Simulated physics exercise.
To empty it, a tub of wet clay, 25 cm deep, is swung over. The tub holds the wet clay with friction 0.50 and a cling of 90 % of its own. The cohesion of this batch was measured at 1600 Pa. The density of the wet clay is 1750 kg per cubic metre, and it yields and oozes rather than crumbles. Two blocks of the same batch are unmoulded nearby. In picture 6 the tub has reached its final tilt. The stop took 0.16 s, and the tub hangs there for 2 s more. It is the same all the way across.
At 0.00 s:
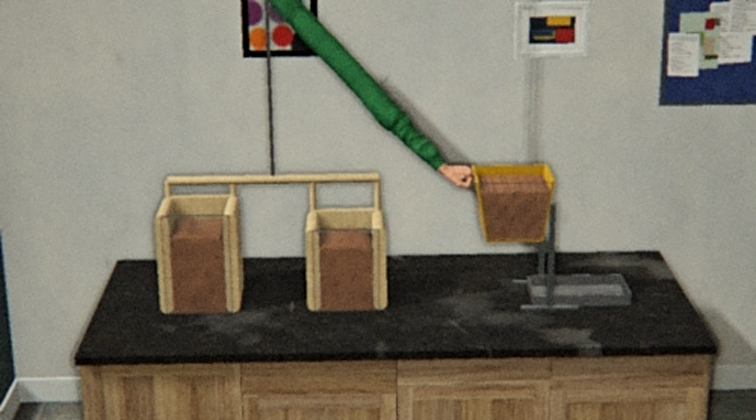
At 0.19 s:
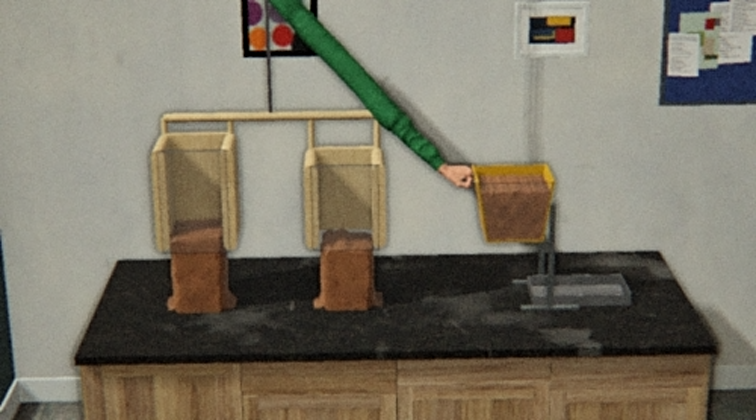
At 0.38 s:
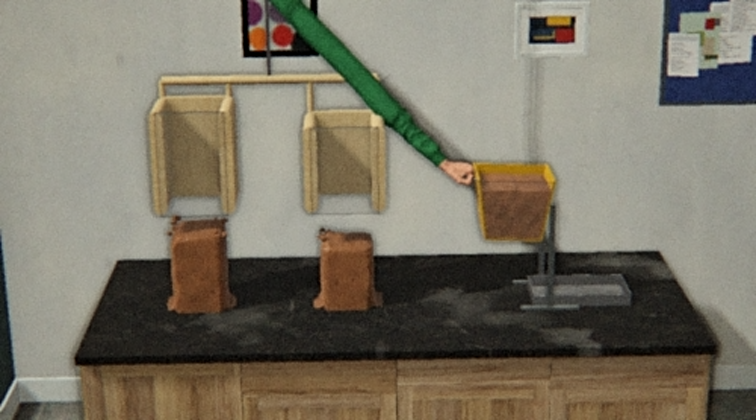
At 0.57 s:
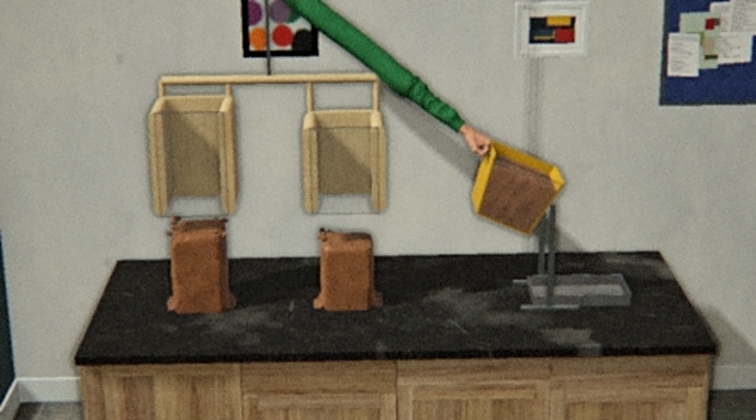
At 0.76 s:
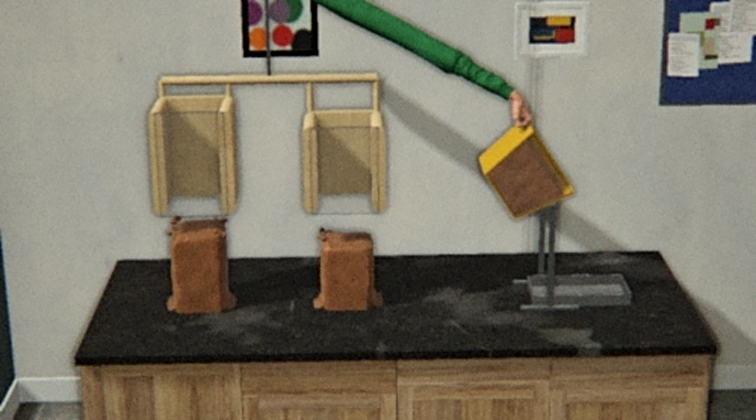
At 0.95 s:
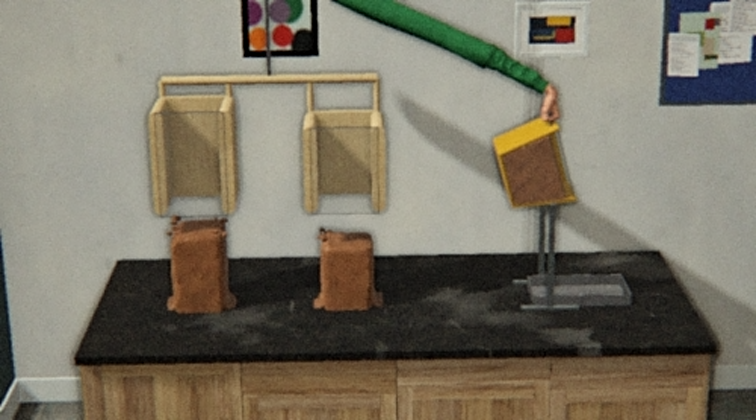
A plain room with a pale wall and a black-topped wooden counter is seen from the front, slightly above, in a steady view. Two pale moulds on a bar hold brown clay at left, and a green-sleeved arm grips a yellow-rimmed tub of brown clay at right. The moulds rise, leaving two rough blocks standing, then the hand tilts the tub steeply clockwise, the clay staying inside.
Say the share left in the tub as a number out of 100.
Expect roughly 100 %.
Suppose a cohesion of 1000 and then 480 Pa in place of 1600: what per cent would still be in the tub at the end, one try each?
In that order: 100 %, 70 %.
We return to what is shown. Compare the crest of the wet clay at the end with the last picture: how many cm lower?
About 0 cm.
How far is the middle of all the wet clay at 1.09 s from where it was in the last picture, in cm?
Some 0 cm.
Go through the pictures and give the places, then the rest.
In the first frame, handle-side rim at (479, 183), tilt 0 degrees; top of the wet clay at (531, 191); blocks stand 36 cm, 29 cm (left to right).
In the second frame, handle-side rim at (479, 183), tilt 0 degrees; top of the wet clay at (531, 191); blocks stand 35 cm, 29 cm (left to right).
In the third frame, handle-side rim at (480, 180), tilt 2 degrees; top of the wet clay at (486, 190); blocks stand 35 cm, 29 cm (left to right).
In the fourth frame, handle-side rim at (496, 155), tilt 24 degrees; top of the wet clay at (494, 167); blocks stand 35 cm, 29 cm (left to right).
In the fifth frame, handle-side rim at (534, 133), tilt 57 degrees; top of the wet clay at (524, 143); blocks stand 35 cm, 29 cm (left to right).
In the sixth frame, handle-side rim at (559, 130), tilt 75 degrees; top of the wet clay at (550, 137); blocks stand 35 cm, 29 cm (left to right).
After 1.09 s, the tub is at 75 degrees and holds 100 %.
After 1.26 s, the tub is at 75 degrees and holds 100 %.
After 1.43 s, the tub is at 75 degrees and holds 100 %.
After 1.60 s, the tub is at 75 degrees and holds 100 %.
After 2.95 s, at the end, the tub is at 75 degrees and holds 100 %.
